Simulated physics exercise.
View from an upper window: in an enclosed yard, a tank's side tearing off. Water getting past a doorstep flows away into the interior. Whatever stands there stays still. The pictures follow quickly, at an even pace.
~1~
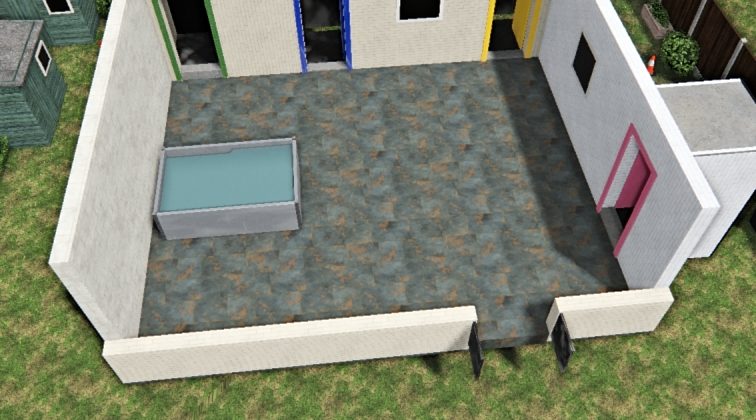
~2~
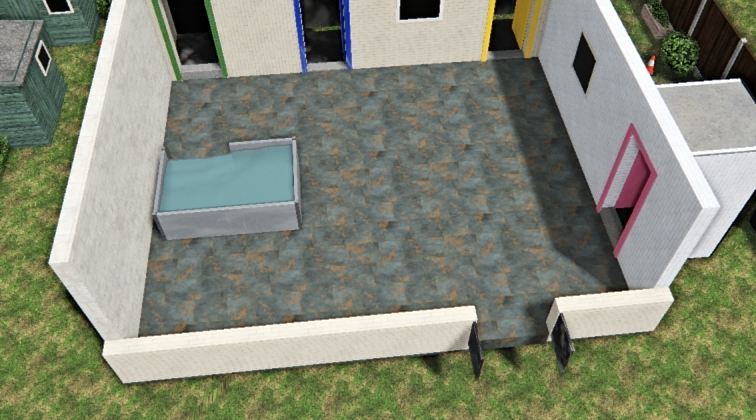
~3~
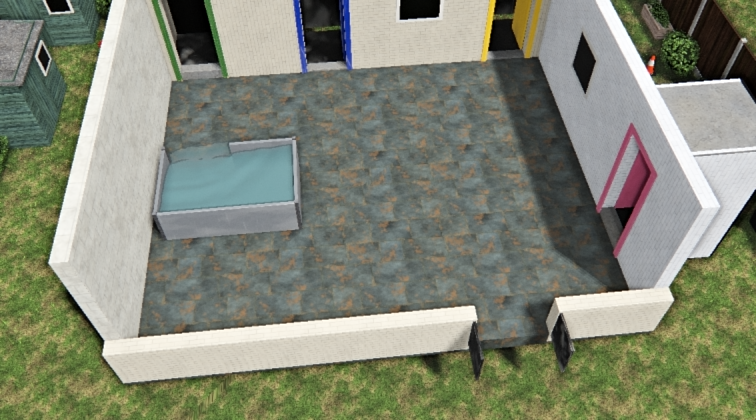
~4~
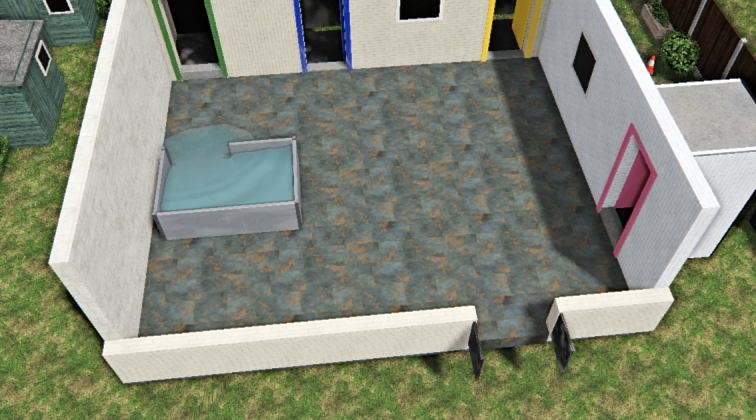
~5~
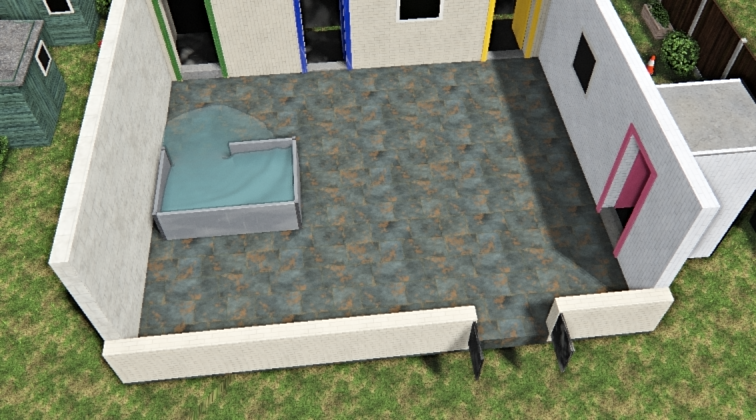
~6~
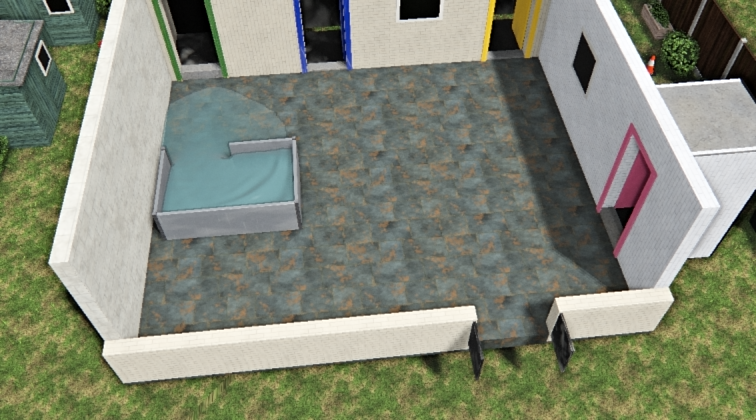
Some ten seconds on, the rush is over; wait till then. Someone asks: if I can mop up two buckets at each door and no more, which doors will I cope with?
One by one: The blue door sees more than two buckets come in, the pink door sees no more than two buckets come in, the yellow door sees more than two buckets come in, the green door sees more than two buckets come in.
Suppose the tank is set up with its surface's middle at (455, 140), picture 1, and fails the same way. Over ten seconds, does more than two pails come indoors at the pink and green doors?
I'd say the pink doesn't reach it but the green doesn't reach it.
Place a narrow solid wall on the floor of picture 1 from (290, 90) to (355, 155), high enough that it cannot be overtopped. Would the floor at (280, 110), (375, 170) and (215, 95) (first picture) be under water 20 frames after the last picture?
Results in order: Swamped / bone-dry / swamped.
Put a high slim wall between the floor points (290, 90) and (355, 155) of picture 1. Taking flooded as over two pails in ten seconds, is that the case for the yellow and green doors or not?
One by one: The yellow door is under, the green door lets more in.
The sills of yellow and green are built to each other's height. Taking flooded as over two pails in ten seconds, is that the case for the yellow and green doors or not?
Result - yellow door ends up below, green door ends up above.
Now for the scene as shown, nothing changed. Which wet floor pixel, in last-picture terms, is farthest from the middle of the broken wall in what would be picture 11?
Somewhere close to (294, 75).
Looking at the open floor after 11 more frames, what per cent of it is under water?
Estimate: Some 15 in a hundred.
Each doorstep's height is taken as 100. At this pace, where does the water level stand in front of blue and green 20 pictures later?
I'd put it at close to 220 and 130 per cent.
A moment on, water covers 15 % of the floor; the blue door not reached, the pink door not reached, the yellow door not reached, the green door under two buckets in.
Next, water covers 15 % of the floor; the blue door under two buckets in, the pink door not reached, the yellow door not reached, the green door far over two buckets in.
Then, water covers 30 % of the floor; the blue door under two buckets in, the pink door not reached, the yellow door not reached, the green door far over two buckets in.
Later, water covers 60 % of the floor; the blue door over two buckets in, the pink door not reached, the yellow door under two buckets in, the green door far over two buckets in.
In the end, water covers 65 % of the floor; the blue door over two buckets in, the pink door wet at the sill, nothing in, the yellow door over two buckets in, the green door far over two buckets in.
